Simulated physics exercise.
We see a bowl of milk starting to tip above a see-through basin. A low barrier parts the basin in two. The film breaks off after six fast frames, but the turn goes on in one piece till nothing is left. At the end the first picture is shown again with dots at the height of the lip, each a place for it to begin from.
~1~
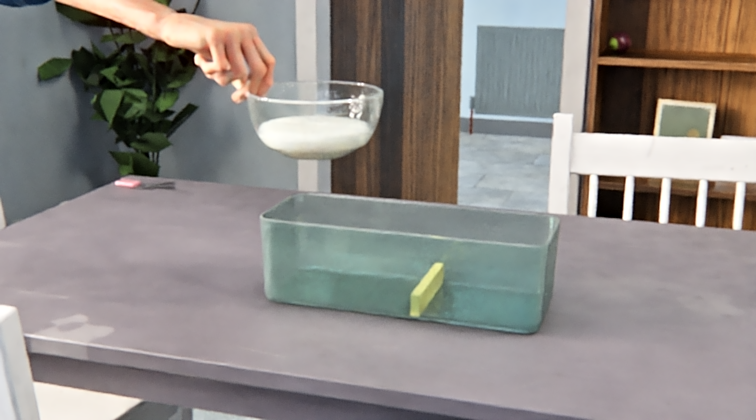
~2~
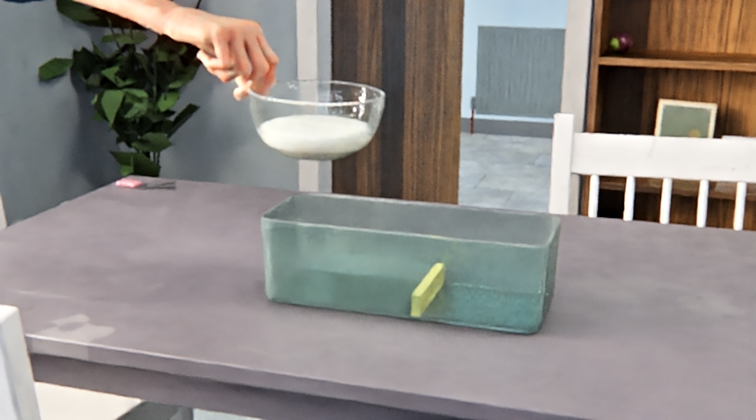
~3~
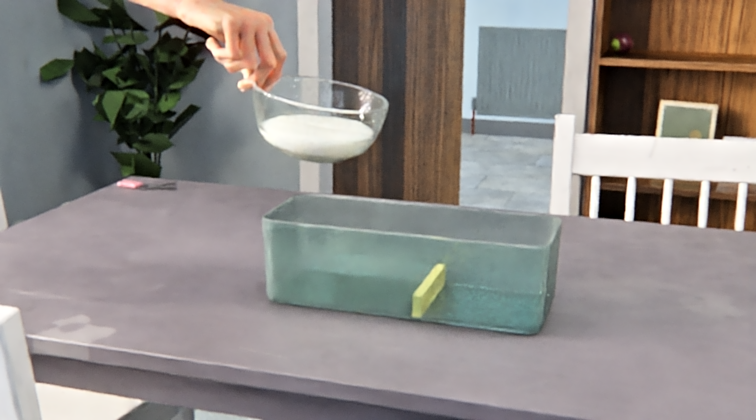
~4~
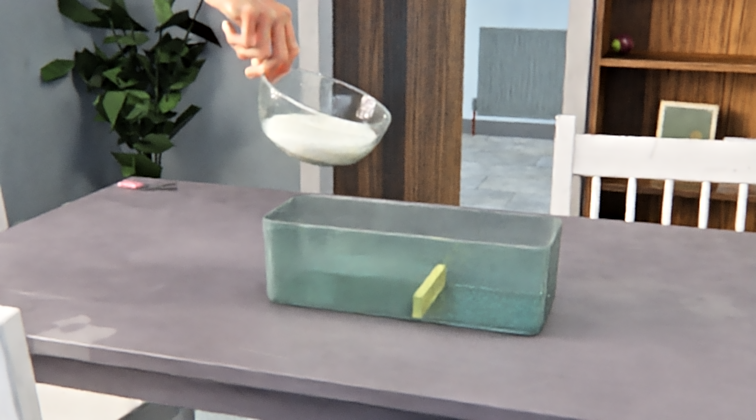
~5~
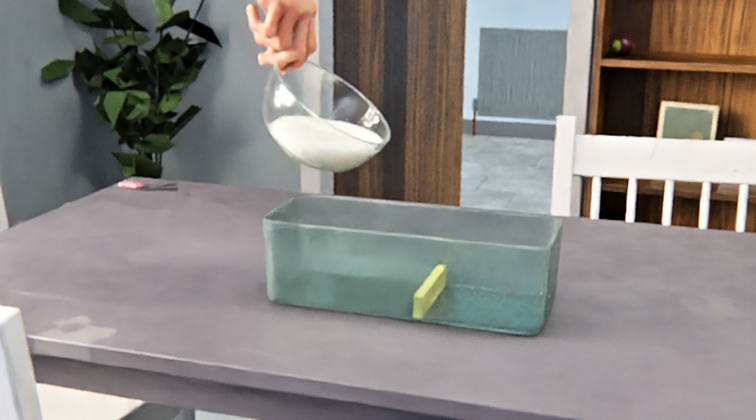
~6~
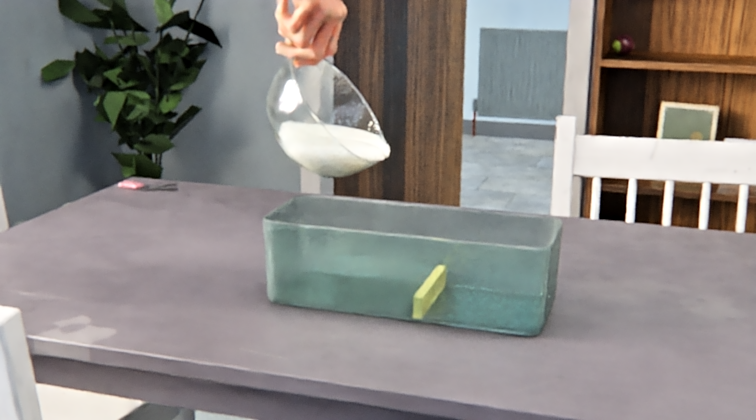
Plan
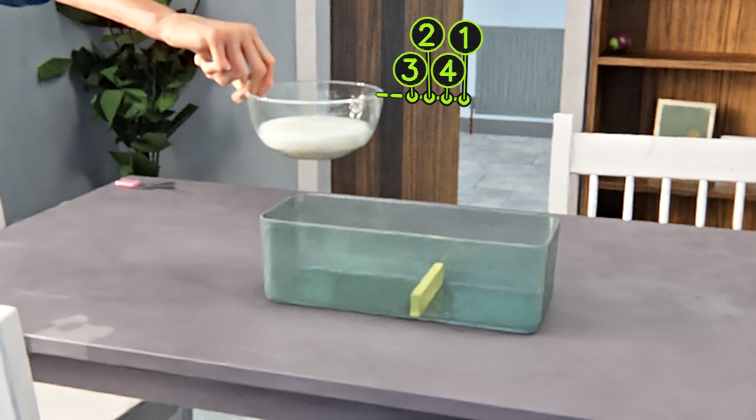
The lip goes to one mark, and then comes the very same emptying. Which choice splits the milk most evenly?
3.
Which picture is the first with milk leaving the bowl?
Picture 6.
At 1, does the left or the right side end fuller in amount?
More ends on the right.
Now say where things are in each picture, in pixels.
Upright, lip at (377, 94); basin from (267, 298) to (541, 332); top of the wall at (428, 278); nothing has left yet.
Tipped about 2°, lip at (379, 97); nothing has left yet.
Tipped about 10°, lip at (383, 107); nothing has left yet.
Tipped about 21°, lip at (386, 122); nothing has left yet.
Tipped about 36°, lip at (385, 140); nothing has left yet.
Tipped about 51°, lip at (379, 158); milk is over the lip, down to (379, 158).
On the marked copy, 1 at (464, 99); 2 at (429, 97); 3 at (412, 96); 4 at (446, 98).
With 1, about 15 % ends left of the wall and 82 % right of it; 3 % is lost outside.
With 2, about 37 % ends left of the wall and 61 % right of it.
With 3, about 49 % ends left of the wall and 48 % right of it.
With 4, about 22 % ends left of the wall and 76 % right of it.
